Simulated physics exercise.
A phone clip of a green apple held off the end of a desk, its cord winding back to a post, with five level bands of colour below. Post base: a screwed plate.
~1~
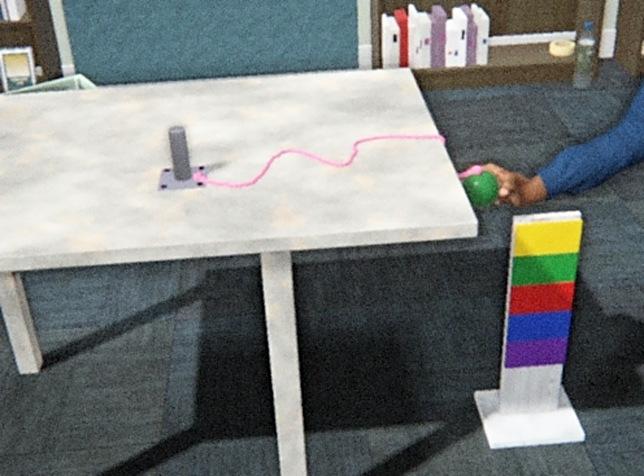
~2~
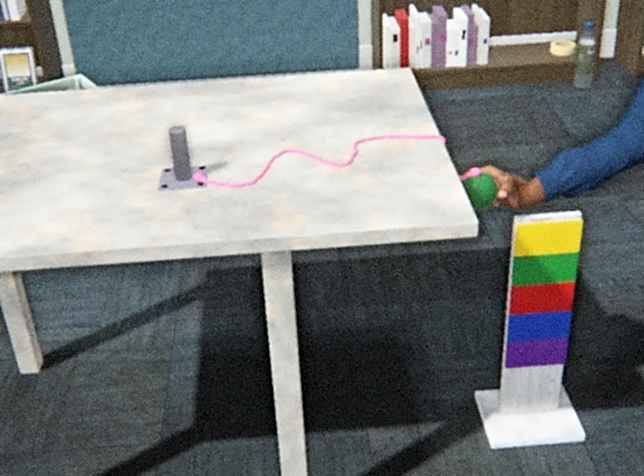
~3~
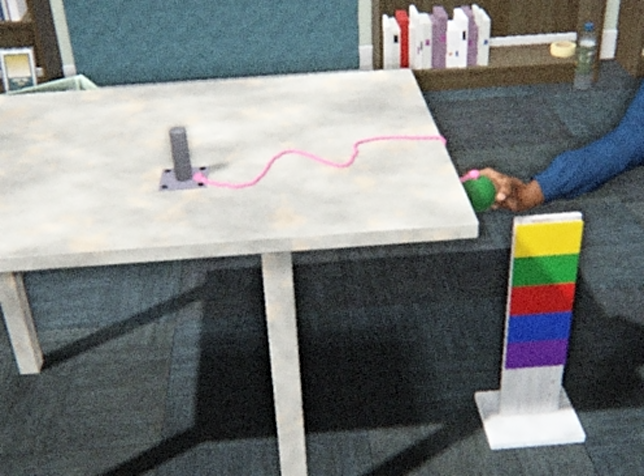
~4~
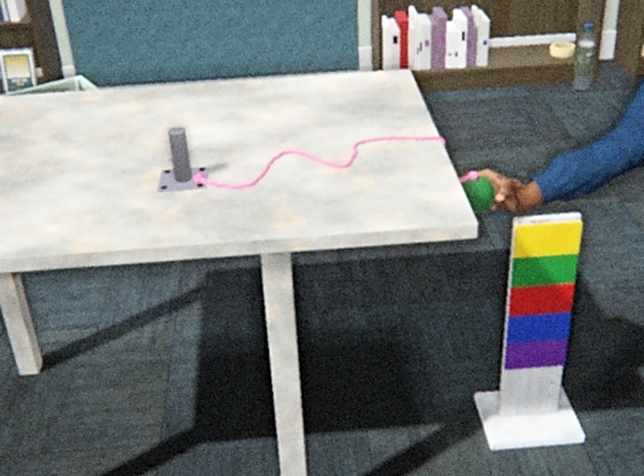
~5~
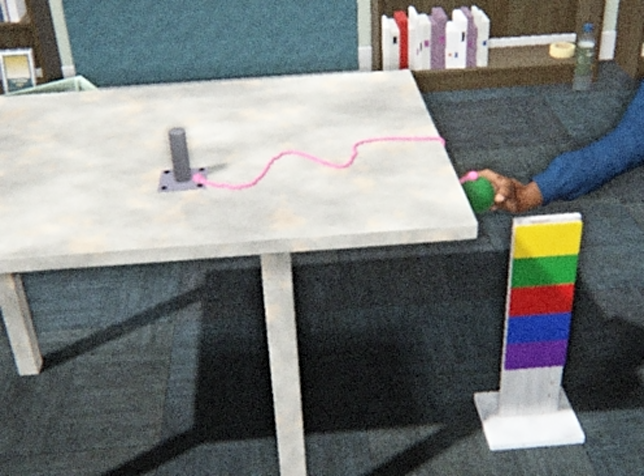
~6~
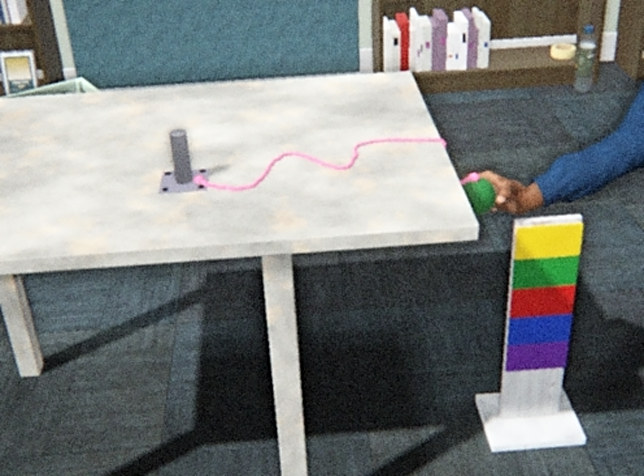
A hand reaching in from the right, its arm in a blue sleeve, holds a green apple almost motionless just off the right end of a pale desk. Seen from slightly above in a carpeted room with shelves behind, a pink cord winds across the desktop to a grey post on a screwed plate, while an upright board below shows yellow, green, red, blue and purple bands. Nothing else moves, and the view stays essentially steady.
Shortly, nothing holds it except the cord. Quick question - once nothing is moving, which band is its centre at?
The red band, I would say.
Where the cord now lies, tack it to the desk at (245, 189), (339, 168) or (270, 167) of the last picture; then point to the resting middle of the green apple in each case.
First (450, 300), next (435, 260), last (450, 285).
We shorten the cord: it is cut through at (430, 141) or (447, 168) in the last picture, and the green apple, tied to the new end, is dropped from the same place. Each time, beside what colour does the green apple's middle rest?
In order, the results are yellow and green.
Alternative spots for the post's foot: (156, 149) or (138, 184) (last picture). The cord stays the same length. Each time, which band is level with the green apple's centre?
In turn, green and then green.
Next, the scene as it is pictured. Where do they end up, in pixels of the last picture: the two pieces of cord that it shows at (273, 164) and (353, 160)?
The first lands at (314, 164), while the second lands at (429, 149).
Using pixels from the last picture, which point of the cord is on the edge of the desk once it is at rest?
Answer: The point at (355, 152).
Soon after, apple near (414, 301); level with red.
After that, apple near (444, 311); level with red.
In the end, apple near (447, 311); level with red. Its middle rests at the red band.
